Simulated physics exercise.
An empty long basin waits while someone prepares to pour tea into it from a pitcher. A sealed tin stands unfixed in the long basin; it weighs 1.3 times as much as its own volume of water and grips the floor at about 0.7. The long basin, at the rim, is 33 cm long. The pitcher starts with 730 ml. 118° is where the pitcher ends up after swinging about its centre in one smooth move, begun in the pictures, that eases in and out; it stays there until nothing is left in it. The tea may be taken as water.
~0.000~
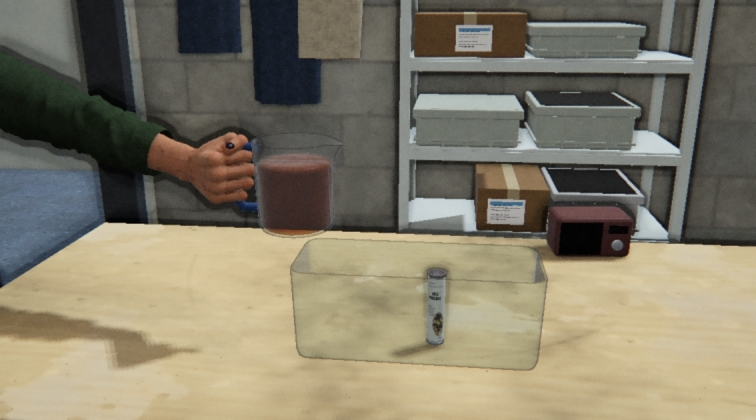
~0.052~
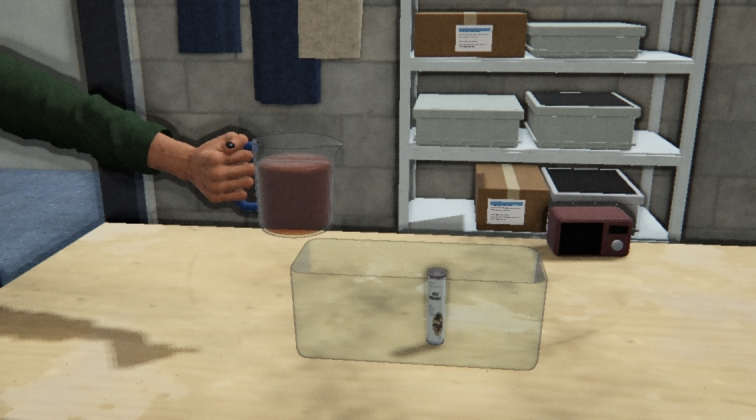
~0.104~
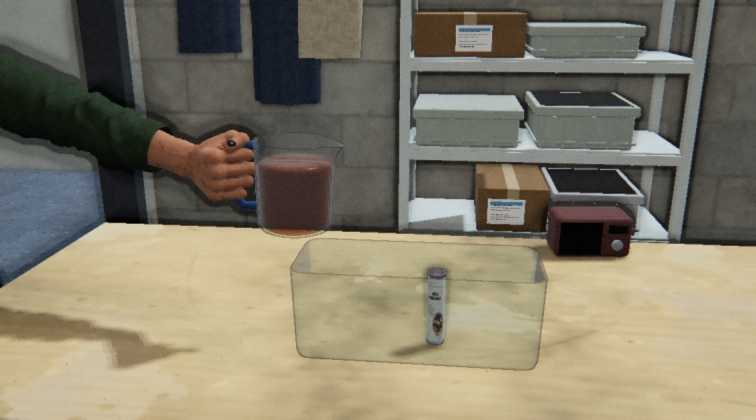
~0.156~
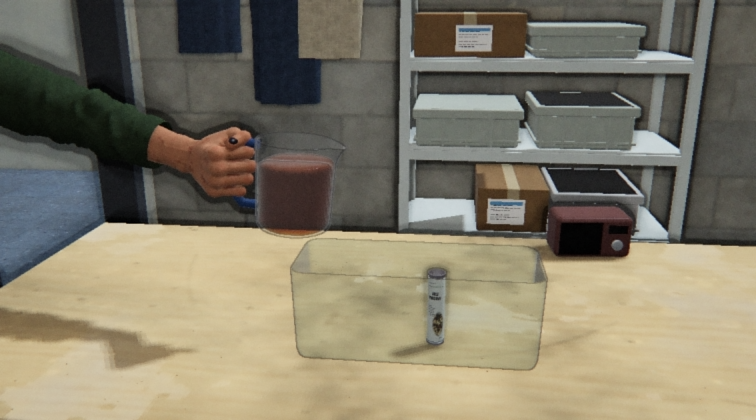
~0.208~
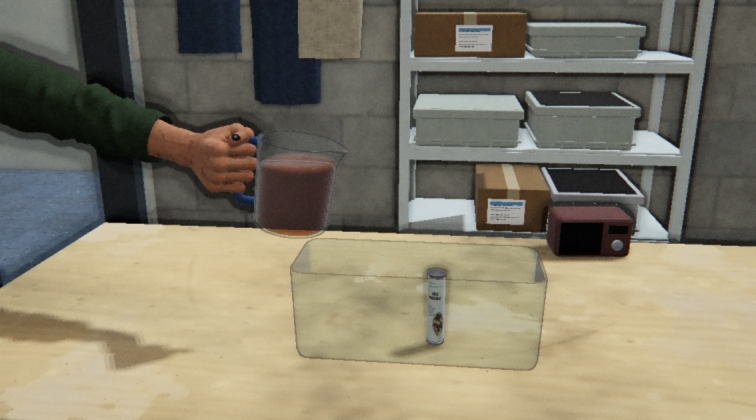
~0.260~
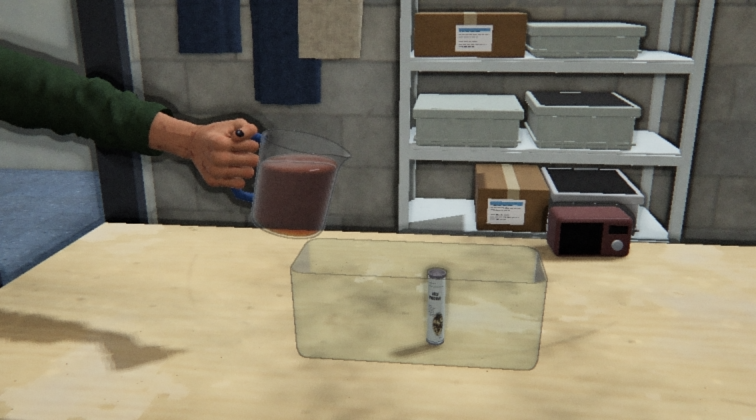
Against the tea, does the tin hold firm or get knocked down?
It holds firm.
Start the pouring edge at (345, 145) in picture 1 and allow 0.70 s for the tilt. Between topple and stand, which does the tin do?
It does not tip.
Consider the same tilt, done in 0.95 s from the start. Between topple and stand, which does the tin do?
Result: Tin upright.
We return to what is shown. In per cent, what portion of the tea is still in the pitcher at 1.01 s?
16 %.
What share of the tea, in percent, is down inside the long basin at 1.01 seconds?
The share is close to 74 percent.
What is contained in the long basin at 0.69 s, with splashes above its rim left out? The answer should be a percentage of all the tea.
I reckon close to 6 percent of it.
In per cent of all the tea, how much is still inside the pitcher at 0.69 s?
80 %.
After 0.69 s the tilt is 73° and 80 per cent is still to pour; the tin stands where it began.
After 1.01 s the tilt is 111° and 17 per cent is still to pour; the tin stands where it began.
After 1.35 s the tilt is 118° and 0 per cent is still to pour; the tin stands where it began.
After 1.71 s the tilt is 118° and 0 per cent is still to pour; the tin stands where it began.
In the end the tin stands where it began.
